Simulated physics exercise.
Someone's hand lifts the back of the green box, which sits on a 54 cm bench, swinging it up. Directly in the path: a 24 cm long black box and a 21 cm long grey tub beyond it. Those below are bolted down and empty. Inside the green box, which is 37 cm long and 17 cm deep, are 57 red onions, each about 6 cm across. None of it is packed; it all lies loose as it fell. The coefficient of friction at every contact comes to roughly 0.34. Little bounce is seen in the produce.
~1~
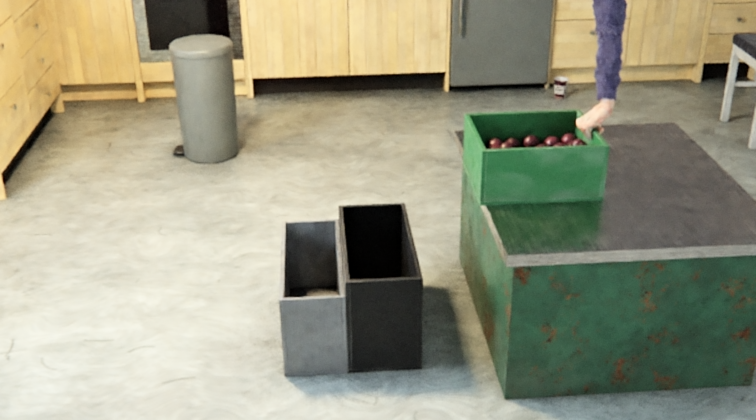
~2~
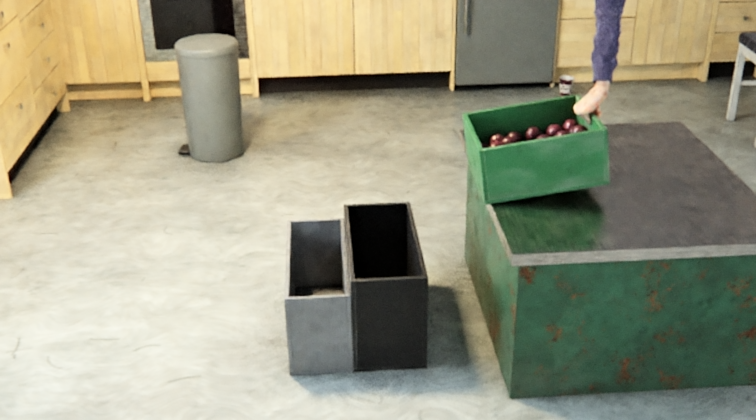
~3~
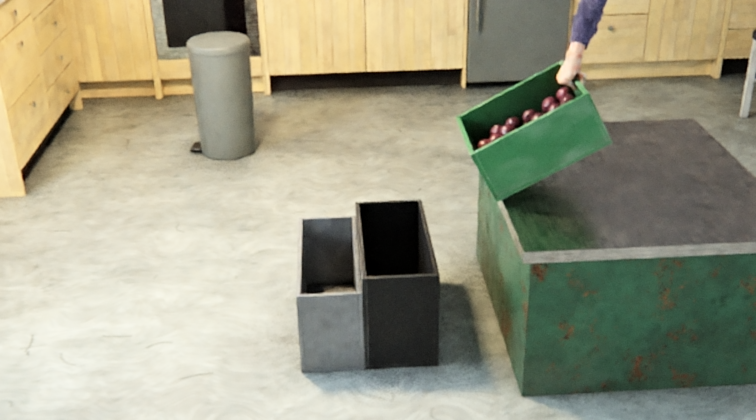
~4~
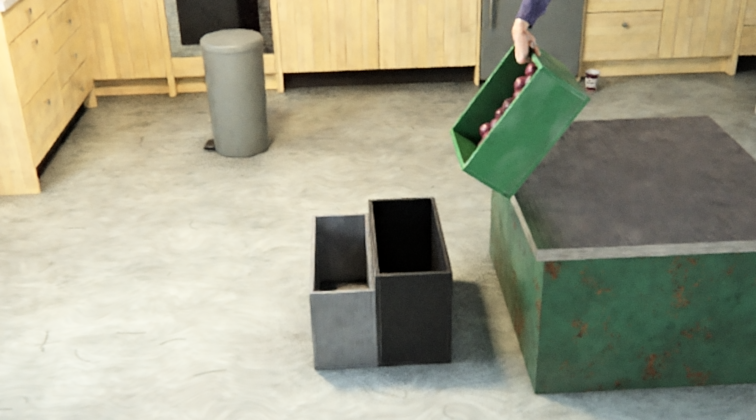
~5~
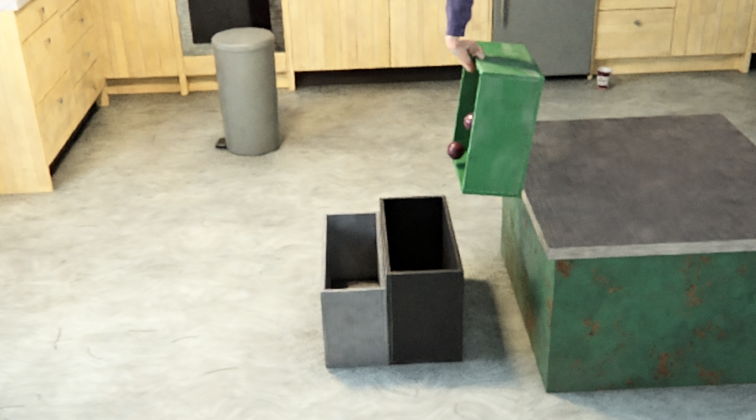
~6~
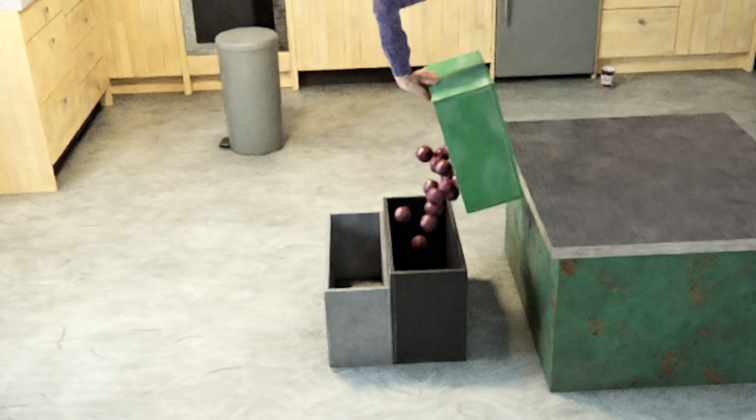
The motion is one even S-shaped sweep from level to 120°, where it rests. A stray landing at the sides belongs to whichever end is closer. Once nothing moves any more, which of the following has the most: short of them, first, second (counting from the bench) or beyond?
I would say first has the most.
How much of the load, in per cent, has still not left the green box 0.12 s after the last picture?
Around 55 per cent of the load.
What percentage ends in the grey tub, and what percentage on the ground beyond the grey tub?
I'd put it at about 0 percent, then about 0 percent.
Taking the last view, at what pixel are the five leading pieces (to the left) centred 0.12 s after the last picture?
Centre: Approx. (399, 261) px.
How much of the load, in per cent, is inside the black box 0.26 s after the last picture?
55 % by then.
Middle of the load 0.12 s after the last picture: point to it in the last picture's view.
Centre: Approx. (450, 183).
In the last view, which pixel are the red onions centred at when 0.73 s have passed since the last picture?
I'd place it about (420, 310) in the last view.
Then, 0.12 s after the last picture, tilt 113°; 31 still in the green box, 15 in the black box and 11 in the air.
Then, 0.26 s after the last picture, tilt 119°; 14 still in the green box, 31 in the black box and 12 in the air.
Then, 0.47 s after the last picture, tilt 120°; 1 still in the green box, 52 in the black box, 1 in the grey tub and 3 in the air.
When it is over (0.73 s after the last picture), 56 in the black box and 1 in the grey tub.
